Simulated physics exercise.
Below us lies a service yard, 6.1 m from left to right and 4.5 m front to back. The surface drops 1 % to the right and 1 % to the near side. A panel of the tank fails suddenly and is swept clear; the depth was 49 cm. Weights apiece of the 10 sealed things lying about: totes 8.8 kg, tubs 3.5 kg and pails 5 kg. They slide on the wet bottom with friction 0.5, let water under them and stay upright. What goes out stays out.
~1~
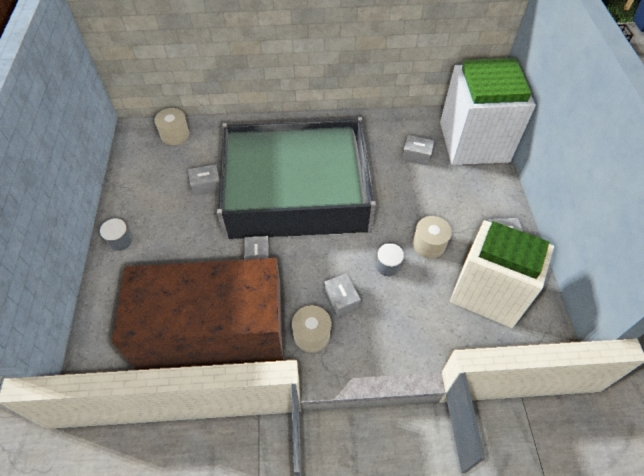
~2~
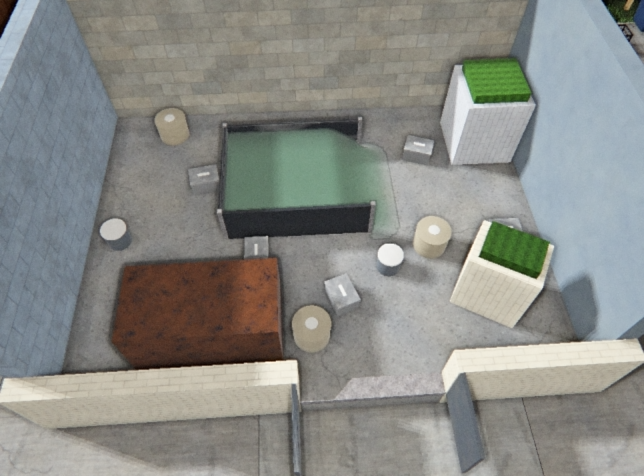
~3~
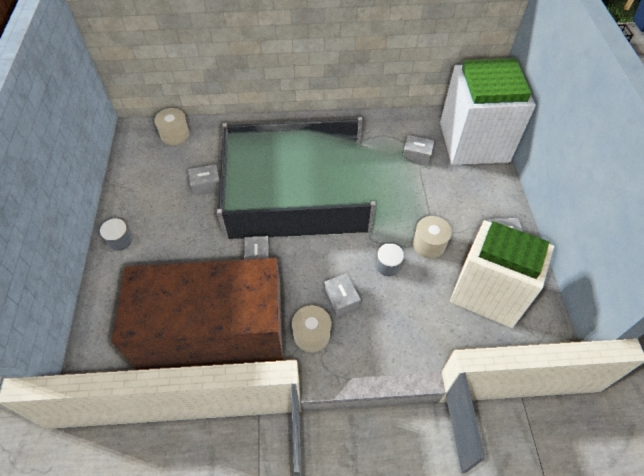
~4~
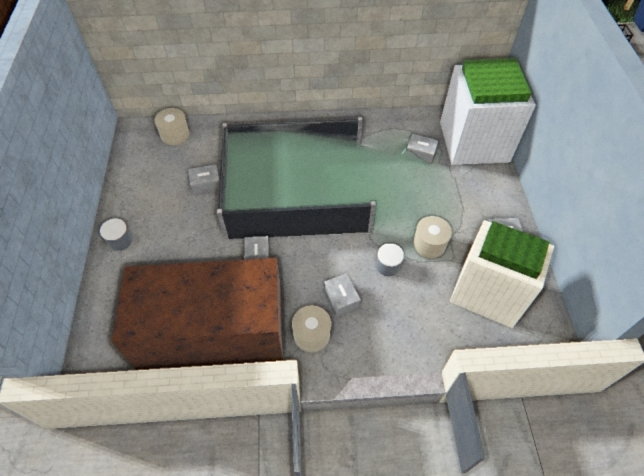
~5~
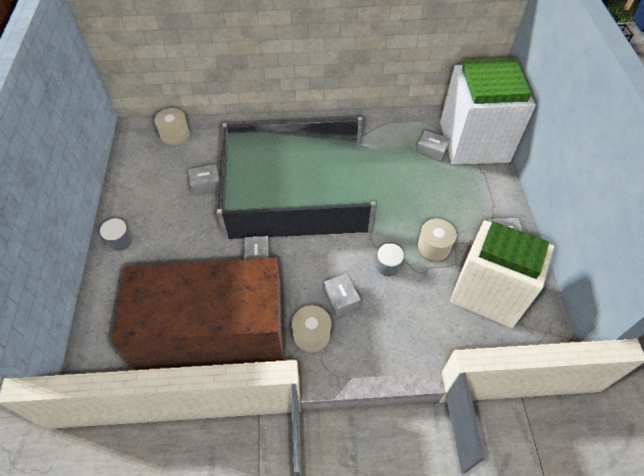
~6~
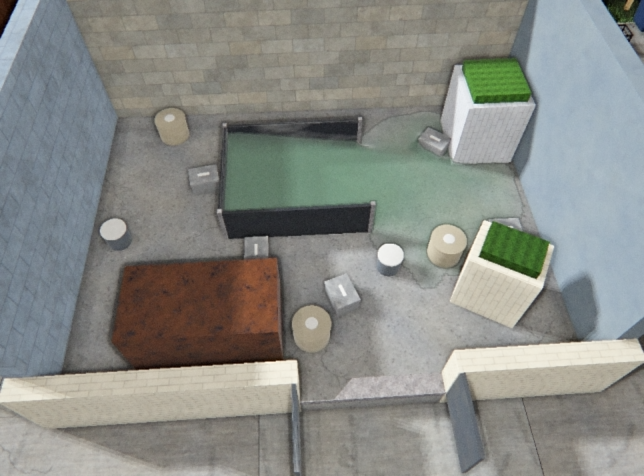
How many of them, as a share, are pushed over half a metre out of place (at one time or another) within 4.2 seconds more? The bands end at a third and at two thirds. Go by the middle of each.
Share: From one to two thirds.
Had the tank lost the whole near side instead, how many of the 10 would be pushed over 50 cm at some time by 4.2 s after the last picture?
Then 6.
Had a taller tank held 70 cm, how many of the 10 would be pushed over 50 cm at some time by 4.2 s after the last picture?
Then 8.
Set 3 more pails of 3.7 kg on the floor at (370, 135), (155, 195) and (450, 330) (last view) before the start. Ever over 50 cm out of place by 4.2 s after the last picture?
In that order: Over, short of it, over.
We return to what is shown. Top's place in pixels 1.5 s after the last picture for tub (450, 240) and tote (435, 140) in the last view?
Near (441, 267) and (409, 100).
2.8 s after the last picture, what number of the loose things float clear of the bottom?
At that moment 0.
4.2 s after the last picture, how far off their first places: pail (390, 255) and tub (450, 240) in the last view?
In turn: 50 cm, 150 cm.
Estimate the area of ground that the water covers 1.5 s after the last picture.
Roughly 11.0 m2.
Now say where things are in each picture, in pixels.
In the first frame, a tote at (419, 145) rests on the ground; a tub at (434, 230), on the bottom; 2.8 m2 under water; 0 of 10 have shifted.
In the second frame, a tote at (419, 145) rests on the ground; a tub at (434, 230), on the bottom; water covers 3.6 m2; 0 of 10 have shifted.
In the third frame, a tote at (419, 145) rests on the ground; a tub at (434, 230), on the bottom; water covers 4.4 m2; 0 of 10 have shifted.
In the fourth frame, a tote at (423, 144), on the bottom, 6 cm from its start; a tub at (434, 230), on the bottom; water covers 5.3 m2; 1 of 10 have shifted.
In the fifth frame, a tote at (434, 141), on the bottom, 25 cm from its start; a tub at (439, 233) rests on the ground, 7 cm from its start; water covers 6.4 m2; 2 of 10 have shifted.
In the sixth frame, a tote at (435, 138), on the bottom, 28 cm from its start; a tub at (449, 239) rests on the ground, 23 cm from its start; 7.4 m2 under water; 2 of 10 have shifted.
Then, 0.4 s after the last picture 0 of 10 are over 50 cm from their spots; 1 afloat.
Then, 1.5 s after the last picture 3 of 10 are over 50 cm from their spots; 1 afloat.
Then, 2.8 s after the last picture 3 of 10 are over 50 cm from their spots; 0 afloat.
Then, 4.2 s after the last picture 5 of 10 are over 50 cm from their spots, and 5 have been at some point; 3 afloat.
